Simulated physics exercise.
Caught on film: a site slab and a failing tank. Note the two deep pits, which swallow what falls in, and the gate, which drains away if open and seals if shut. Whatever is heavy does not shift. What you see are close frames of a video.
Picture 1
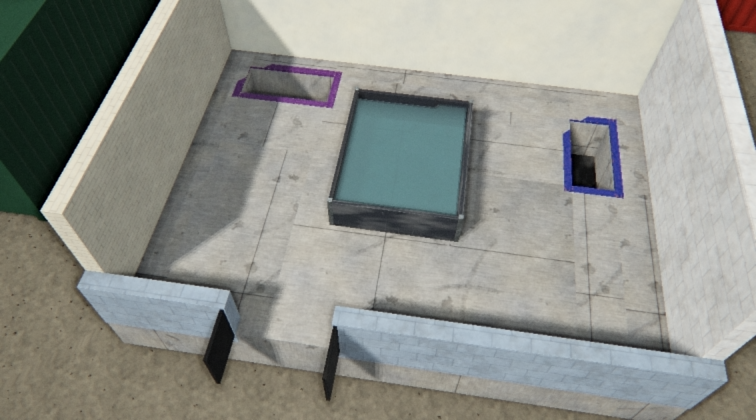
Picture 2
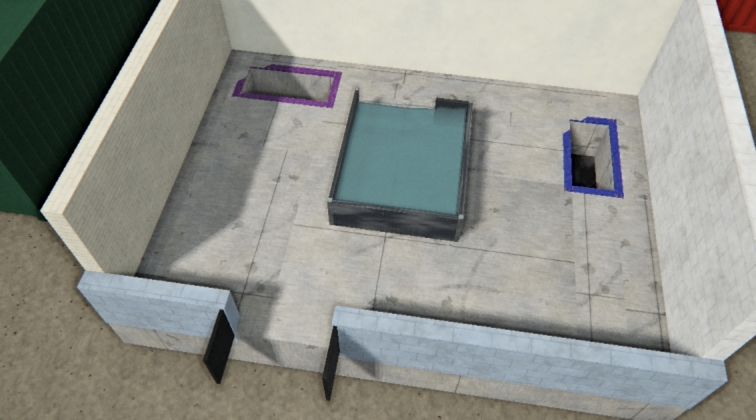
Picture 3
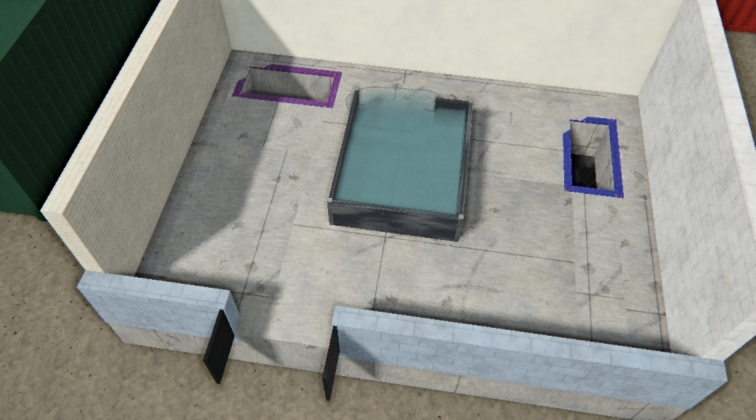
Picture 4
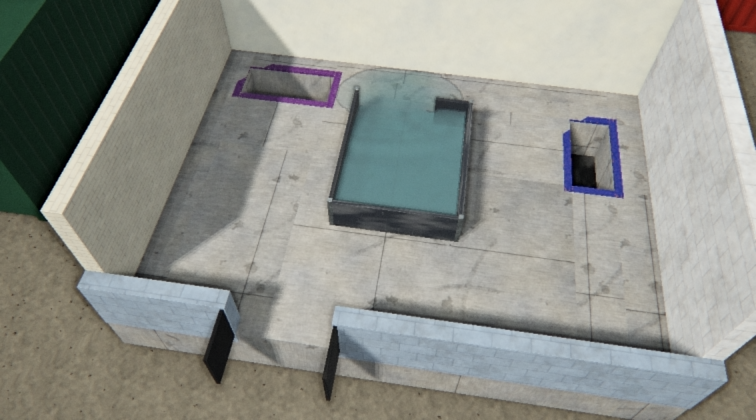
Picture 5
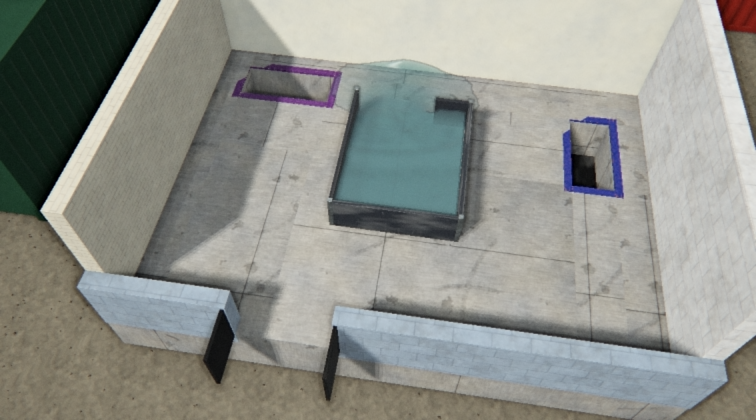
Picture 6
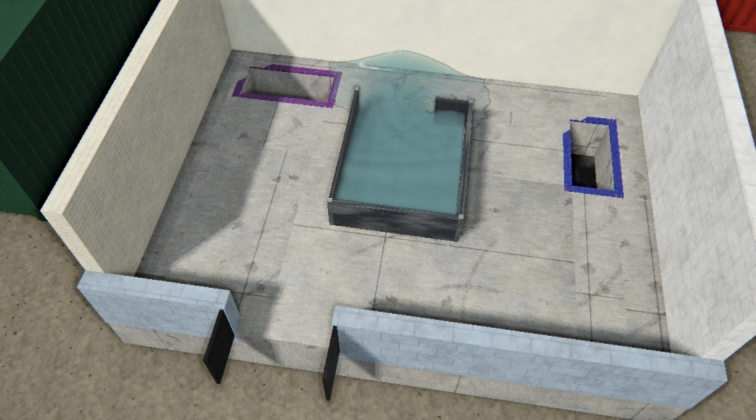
We see a dark-walled water tank on a walled slab with purple- and blue-edged pits; a gap opens in its far side, and water pours out, spreading across the floor and washing up against the back wall.
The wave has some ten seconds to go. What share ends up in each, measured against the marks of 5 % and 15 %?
As I see it, the gate claims a light share - short of five per cent; the blue pit claims a heavy share - exceeding fifteen per cent; the purple pit claims a heavy share - exceeding fifteen per cent.
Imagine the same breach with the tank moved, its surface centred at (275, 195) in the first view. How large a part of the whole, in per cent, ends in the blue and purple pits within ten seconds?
I'd say the blue pit takes 4 % while the purple pit takes 65 %.
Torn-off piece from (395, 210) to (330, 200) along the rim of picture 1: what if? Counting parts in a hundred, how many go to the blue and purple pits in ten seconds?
The blue pit takes 6 per cent and the purple pit 2 per cent.
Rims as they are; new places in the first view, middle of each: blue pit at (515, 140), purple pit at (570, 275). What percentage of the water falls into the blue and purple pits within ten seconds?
Blue has 15 parts of a hundred and purple has 8.
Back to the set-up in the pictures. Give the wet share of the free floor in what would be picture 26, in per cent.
Some 35 per cent.
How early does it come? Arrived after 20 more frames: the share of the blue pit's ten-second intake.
Estimate: Some 25 per cent.
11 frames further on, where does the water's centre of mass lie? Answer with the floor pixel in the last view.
I'd mark it close to (405, 136).
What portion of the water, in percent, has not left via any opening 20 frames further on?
About 76 %.
A moment on, water covers 10 % of the floor; the gate 0 %, the blue pit 0 %, the purple pit 1 %.
Next, water covers 20 % of the floor; the gate 0 %, the blue pit 1 %, the purple pit 8 %.
Then, water covers 35 % of the floor; the gate 0 %, the blue pit 6 %, the purple pit 19 %.
Later, water covers 35 % of the floor; the gate 0 %, the blue pit 15 %, the purple pit 29 %.
In the end, water covers 40 % of the floor; the gate 0 %, the blue pit 24 %, the purple pit 37 %.
